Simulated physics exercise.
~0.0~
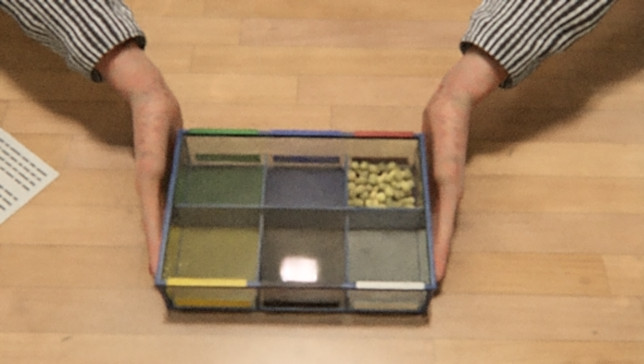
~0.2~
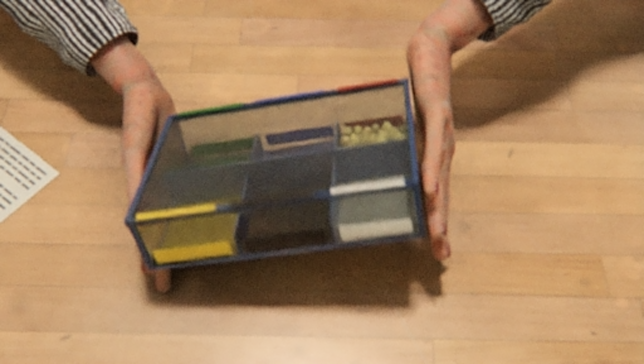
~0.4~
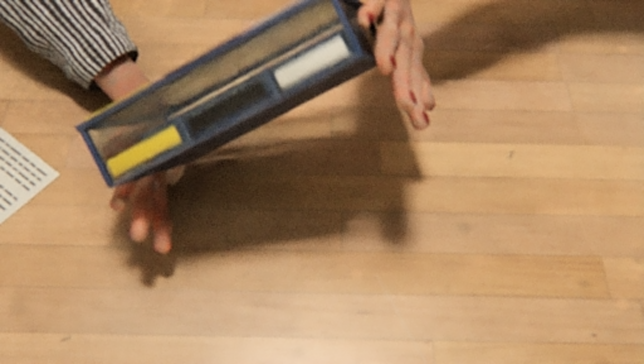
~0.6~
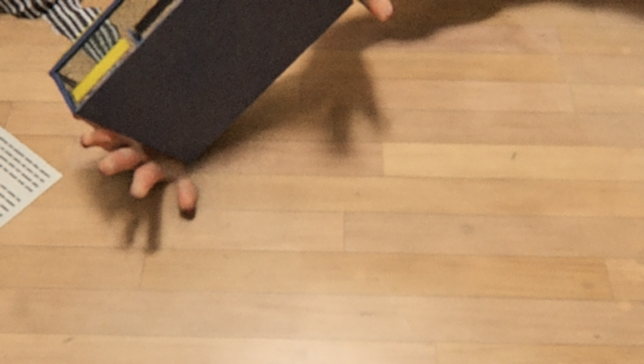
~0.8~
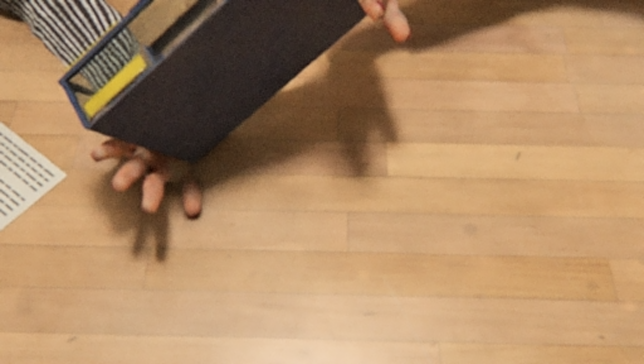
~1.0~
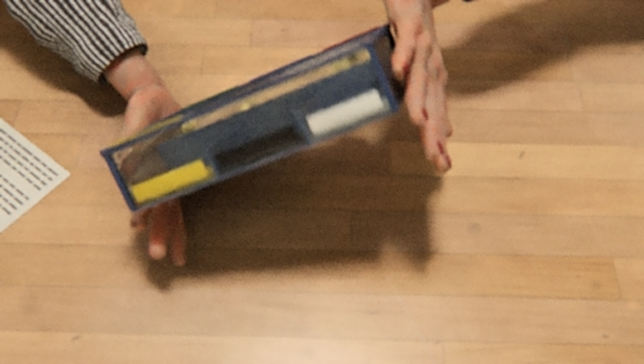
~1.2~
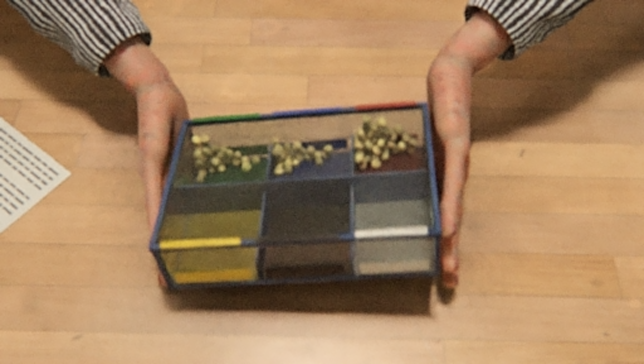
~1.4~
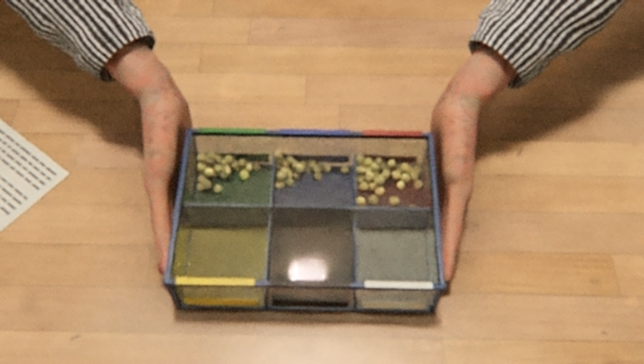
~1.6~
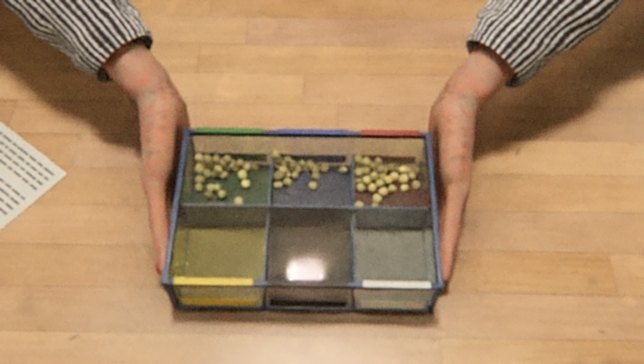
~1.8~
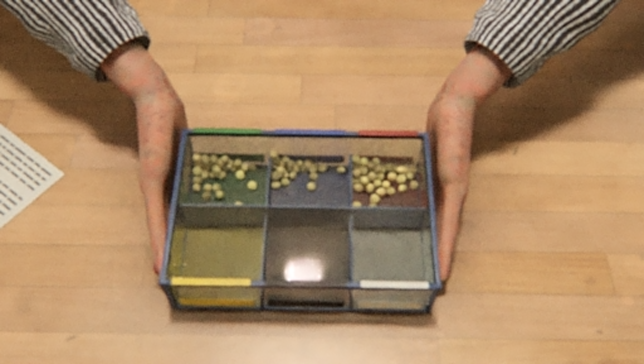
The footage shows two hands lifting a clear-lidded, six-compartment box with pale beans in its red section, tipping it steeply onto its side, then lowering it flat to the wooden table, where the beans end up spread across the red, blue and green sections, the other three empty.
